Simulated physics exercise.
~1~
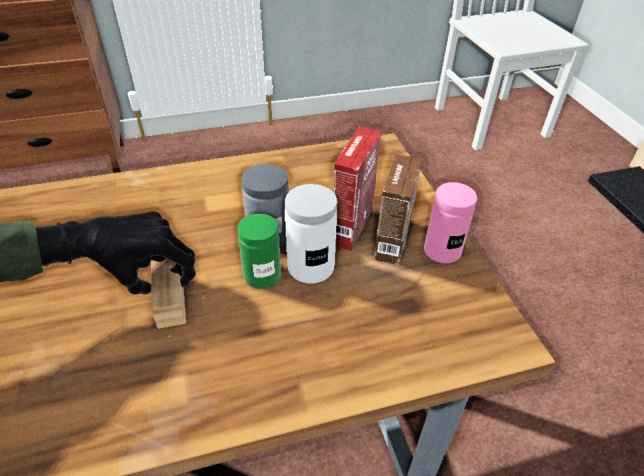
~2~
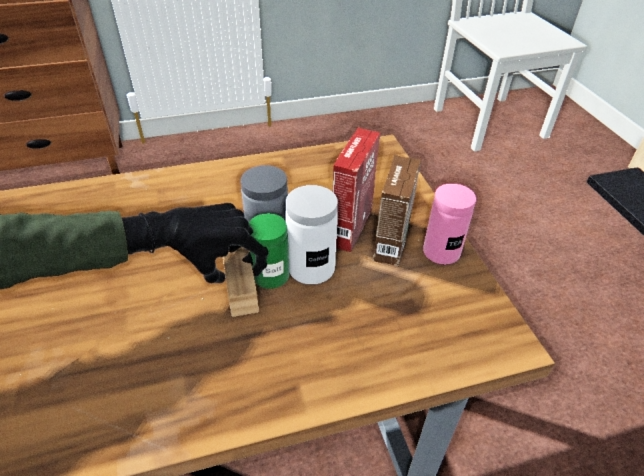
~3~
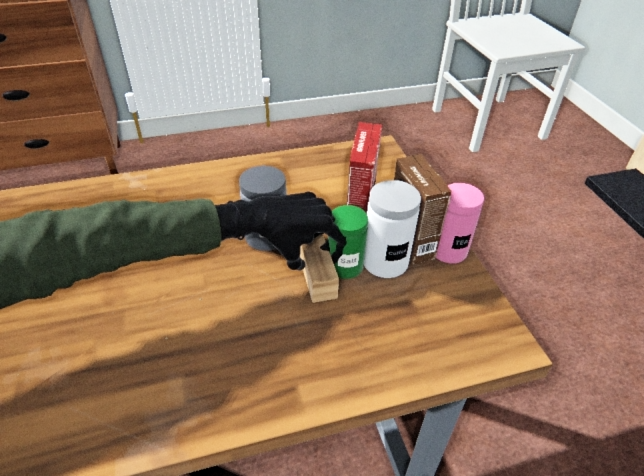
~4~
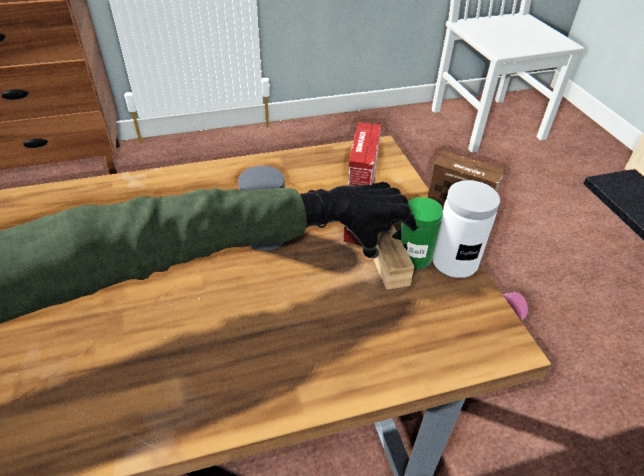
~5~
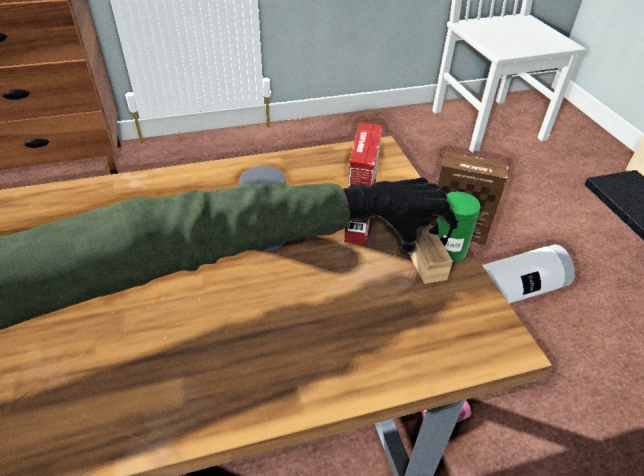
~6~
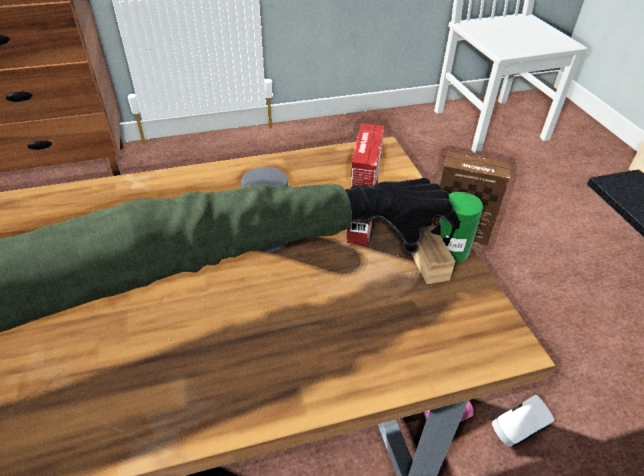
In this clip, a black-gloved hand slides a wooden block rightward across a table into a group of jars and packets, pushing several along until the pink jar and then the white jar fall to the floor, while the green jar and brown packet stay upright near the edge.
